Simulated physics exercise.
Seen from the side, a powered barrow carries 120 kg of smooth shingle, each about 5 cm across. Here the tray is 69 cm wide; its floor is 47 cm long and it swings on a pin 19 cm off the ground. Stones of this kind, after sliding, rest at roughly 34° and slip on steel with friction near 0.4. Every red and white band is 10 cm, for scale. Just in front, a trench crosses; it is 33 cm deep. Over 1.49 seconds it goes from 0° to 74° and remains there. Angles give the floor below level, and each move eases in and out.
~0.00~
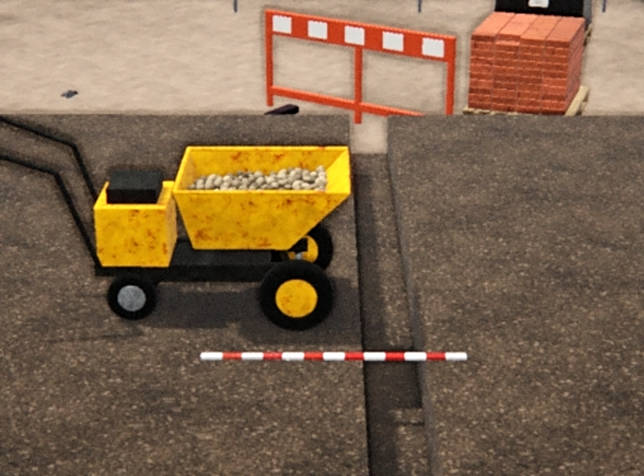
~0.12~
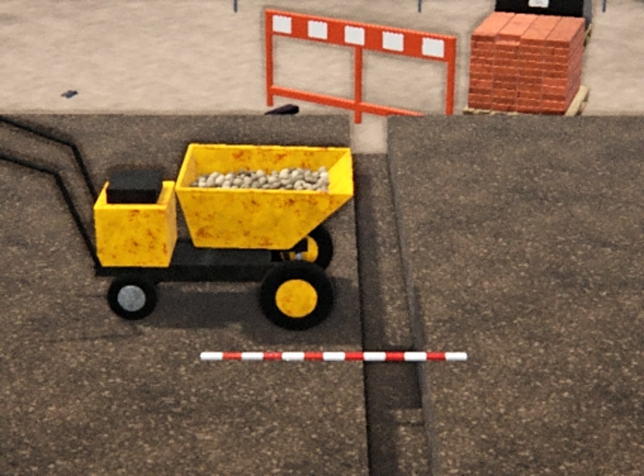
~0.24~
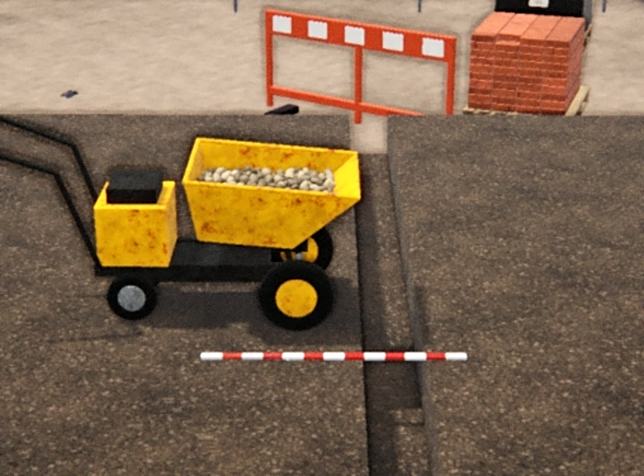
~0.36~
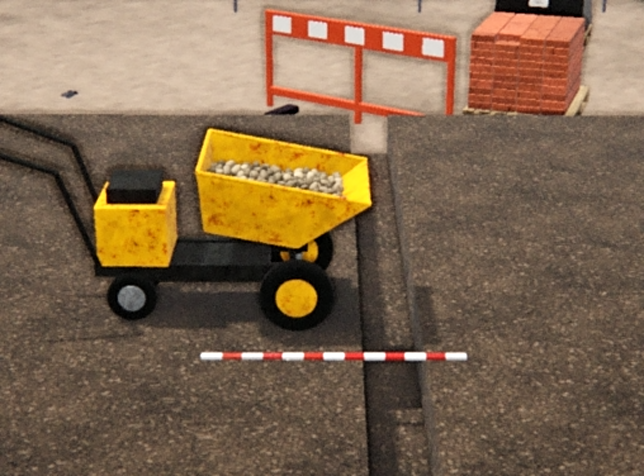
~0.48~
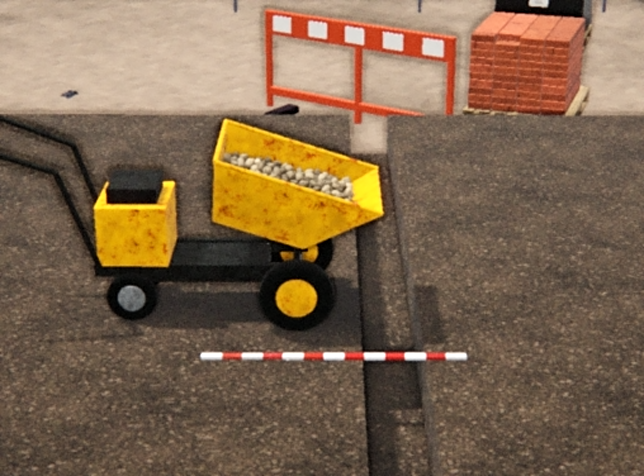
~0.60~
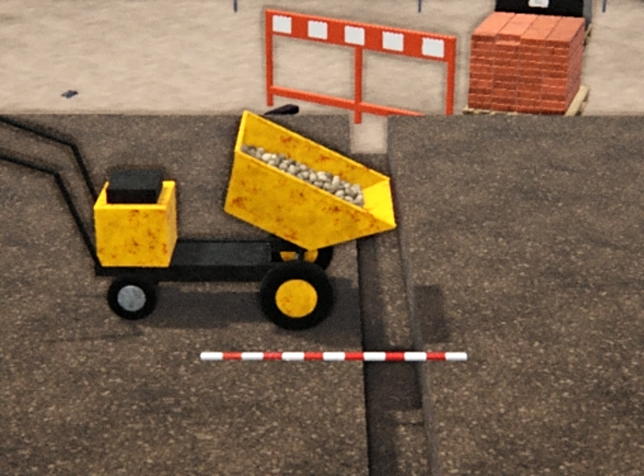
The yellow tray of a small dumper tilts steadily down to the right, carrying pale stones.
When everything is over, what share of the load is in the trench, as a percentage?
Close to 5 in a hundred.
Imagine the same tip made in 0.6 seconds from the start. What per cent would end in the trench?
About 5 percent, I'd say.
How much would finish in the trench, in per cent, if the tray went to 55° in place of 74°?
Roughly 20% would end there.
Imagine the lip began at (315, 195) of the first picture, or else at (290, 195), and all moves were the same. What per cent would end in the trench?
First place: Near 70%; second place: Near 95%.
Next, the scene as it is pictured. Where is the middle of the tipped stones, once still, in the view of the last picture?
(472, 302).
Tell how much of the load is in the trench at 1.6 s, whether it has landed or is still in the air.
Some 0 per cent.
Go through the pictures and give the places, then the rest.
The first frame shows lip at (349, 193), floor tilted 0°, highest stones at (305, 180).
In the second frame, the tray is at 1°, its lip at (352, 194); the top of the load is at (289, 182); the stones move at 0.2 m/s on average.
The third frame shows lip at (360, 198), floor tilted 5°, highest stones at (229, 178); the stones move at 0.3 m/s on average.
In the fourth frame, the tray is at 11°, its lip at (370, 204); the top of the load is at (229, 170); the stones move at 0.5 m/s on average.
The fifth frame shows lip at (382, 214), floor tilted 18°, highest stones at (237, 162); the stones move at 0.5 m/s on average.
The sixth frame shows lip at (394, 226), floor tilted 26°, highest stones at (249, 155); the stones move at 0.6 m/s on average.
After 1.1 s the floor is at 63°; 99 % in the tray, 1 % past the trench; the foremost stones are at (426, 275).
After 1.6 s the floor is at 74°; 40 % in the tray, 1 % in the trench, 60 % past the trench; the foremost stones are at (540, 302).
After 1.9 s the floor is at 74°; 15 % in the tray, 2 % in the trench, 83 % past the trench; the foremost stones are at (605, 306).
After 3.9 s the floor is at 74°; 11 % in the tray, 5 % in the trench, 84 % past the trench; the foremost stones are at (631, 305).
